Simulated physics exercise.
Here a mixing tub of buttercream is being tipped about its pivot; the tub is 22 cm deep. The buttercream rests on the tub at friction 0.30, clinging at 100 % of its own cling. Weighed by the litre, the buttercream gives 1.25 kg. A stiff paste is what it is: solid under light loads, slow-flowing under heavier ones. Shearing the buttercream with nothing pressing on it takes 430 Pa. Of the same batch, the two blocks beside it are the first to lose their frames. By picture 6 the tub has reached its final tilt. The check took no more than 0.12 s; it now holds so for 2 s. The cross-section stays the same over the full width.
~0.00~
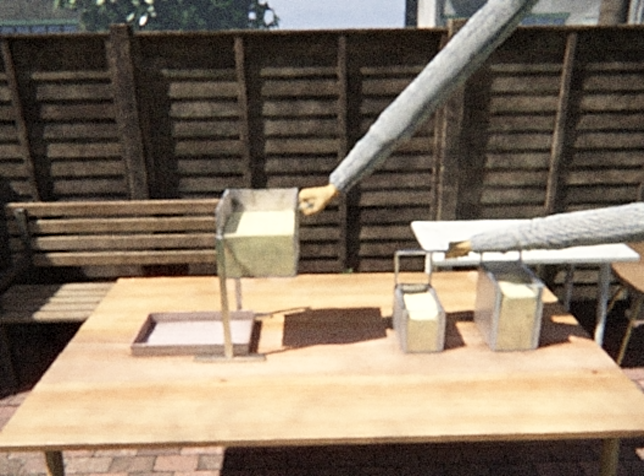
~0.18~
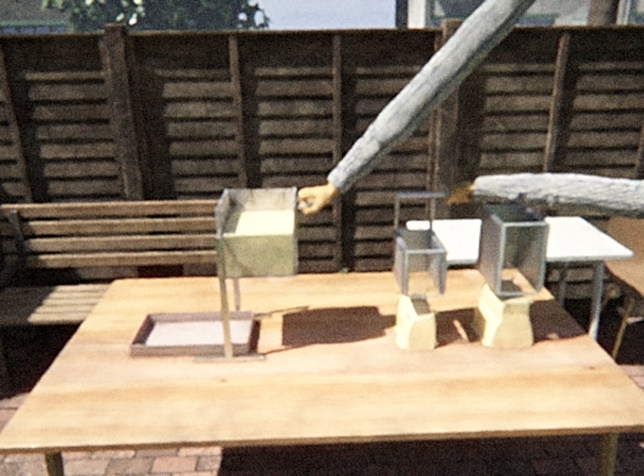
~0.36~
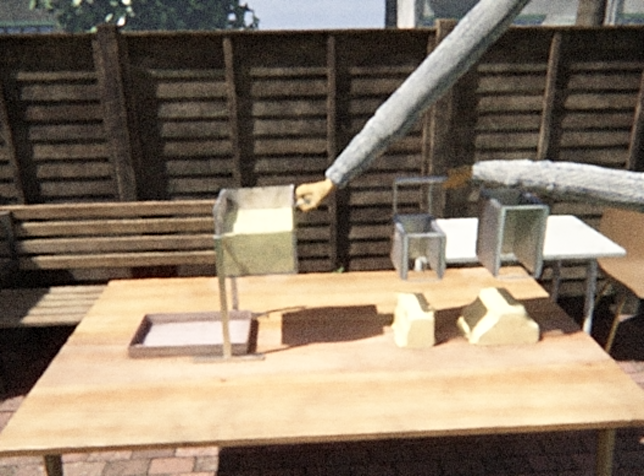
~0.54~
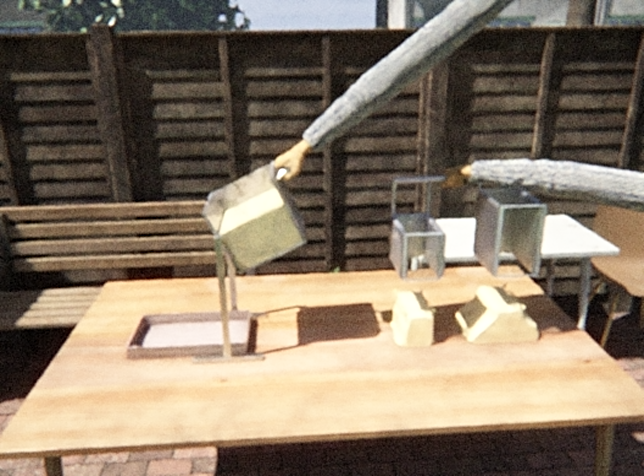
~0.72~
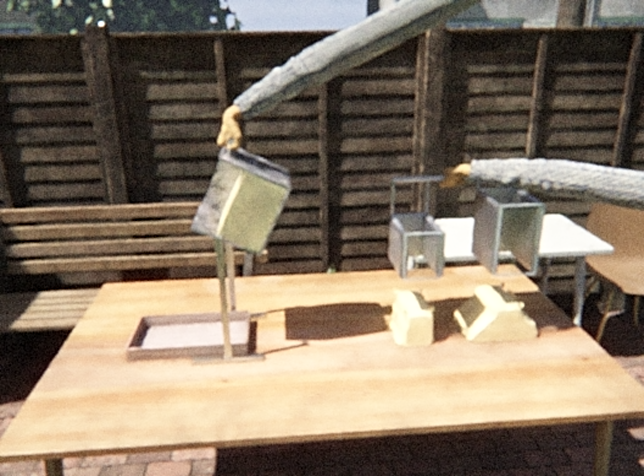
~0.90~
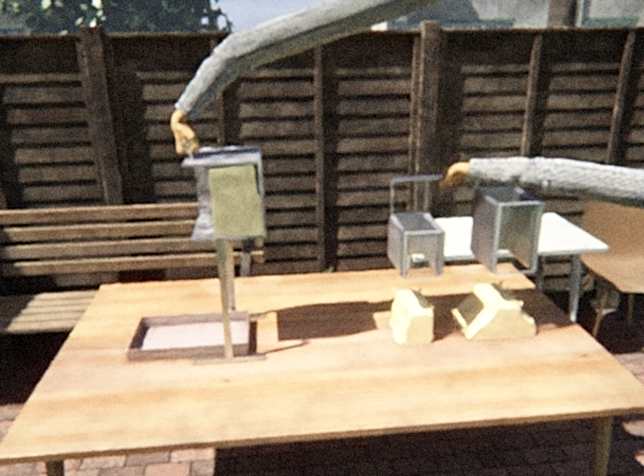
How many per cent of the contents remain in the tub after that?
62 %.
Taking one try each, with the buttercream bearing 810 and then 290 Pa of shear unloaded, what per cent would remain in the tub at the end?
Respectively, close to 100 % and close to 50 %.
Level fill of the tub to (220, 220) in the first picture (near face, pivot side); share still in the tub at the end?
It would be near 45 %.
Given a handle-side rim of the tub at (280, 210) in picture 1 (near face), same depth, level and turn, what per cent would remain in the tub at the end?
100 %, roughly.
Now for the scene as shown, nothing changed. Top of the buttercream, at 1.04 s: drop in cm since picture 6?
About 4 cm.
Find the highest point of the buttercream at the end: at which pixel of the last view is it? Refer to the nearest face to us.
Around (248, 203).
After 1.04 s, the tub is at 91 degrees and holds 100 %.
After 1.21 s, the tub is at 91 degrees and holds 78 %.
After 1.38 s, the tub is at 91 degrees and holds 62 %.
After 1.55 s, the tub is at 91 degrees and holds 62 %.
After 2.90 s, at the end, the tub is at 91 degrees and holds 62 %.
